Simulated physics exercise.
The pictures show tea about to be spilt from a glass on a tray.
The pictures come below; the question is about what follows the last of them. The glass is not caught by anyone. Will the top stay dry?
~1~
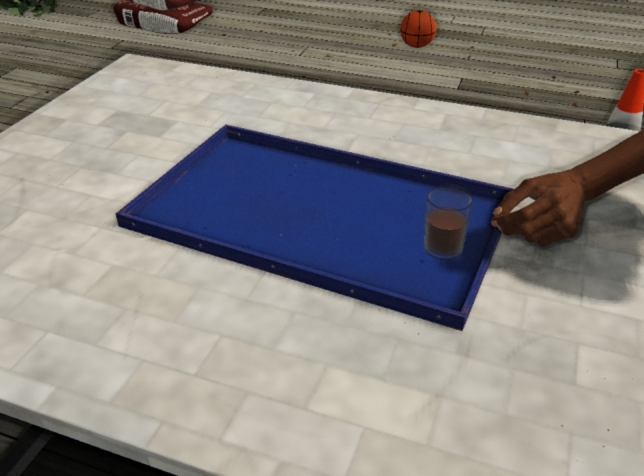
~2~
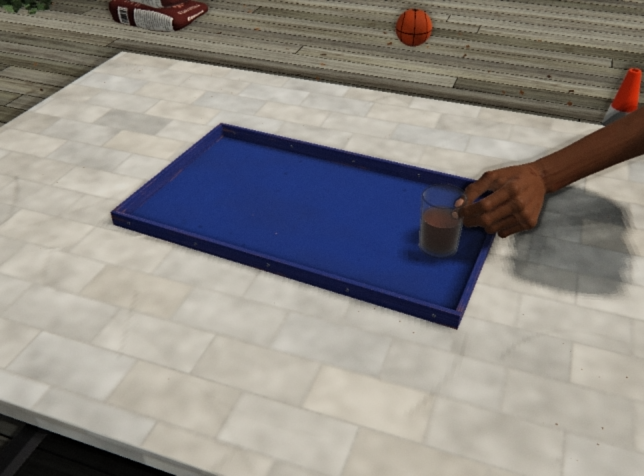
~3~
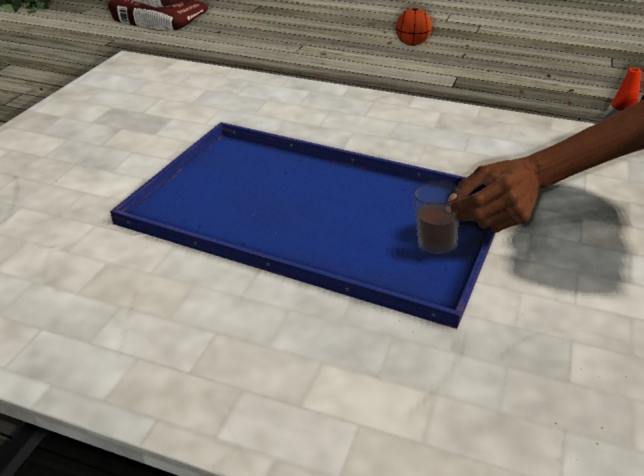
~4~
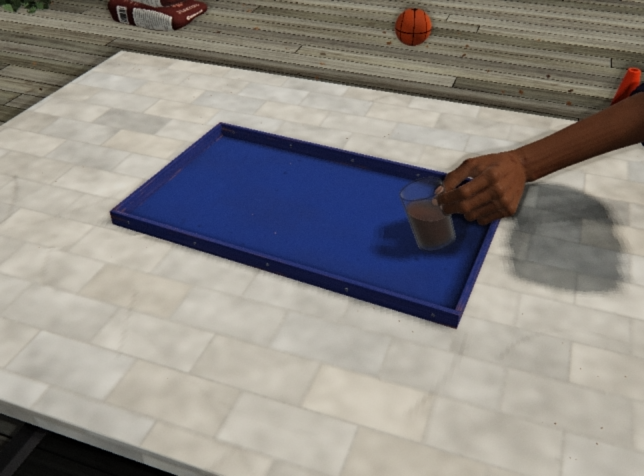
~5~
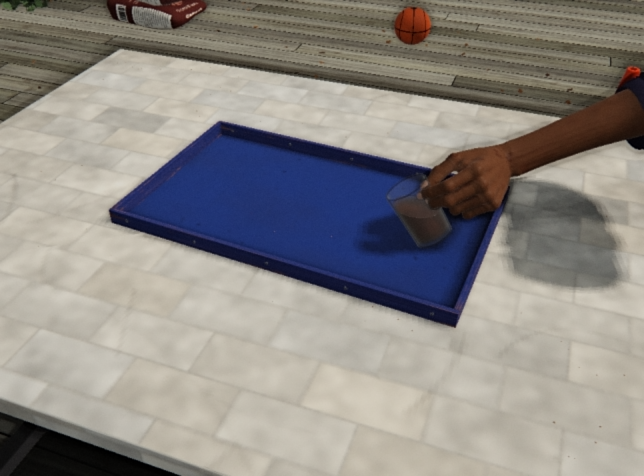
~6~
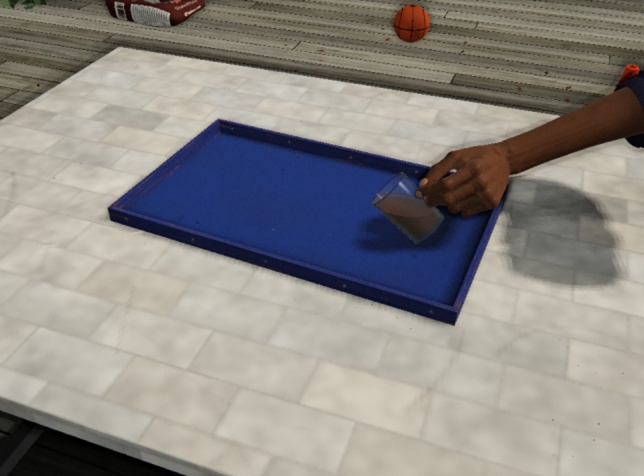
Yes, it stays dry.
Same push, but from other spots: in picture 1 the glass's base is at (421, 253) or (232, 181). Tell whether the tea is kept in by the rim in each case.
First it is held by the rim, then it gets out on to the top.
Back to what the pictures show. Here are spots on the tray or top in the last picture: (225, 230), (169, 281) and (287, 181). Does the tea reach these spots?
Going in order, the first is covered by the spill, the second out of reach, and the third covered by the spill.
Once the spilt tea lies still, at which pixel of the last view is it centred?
About (233, 198).
Next, the glass lies in the tray; the puddle covers about as much as a plate; the top is dry.
After that, the puddle covers about as much as a tray; the top is dry.
Finally, the puddle covers about as much as a tray; the top is dry.
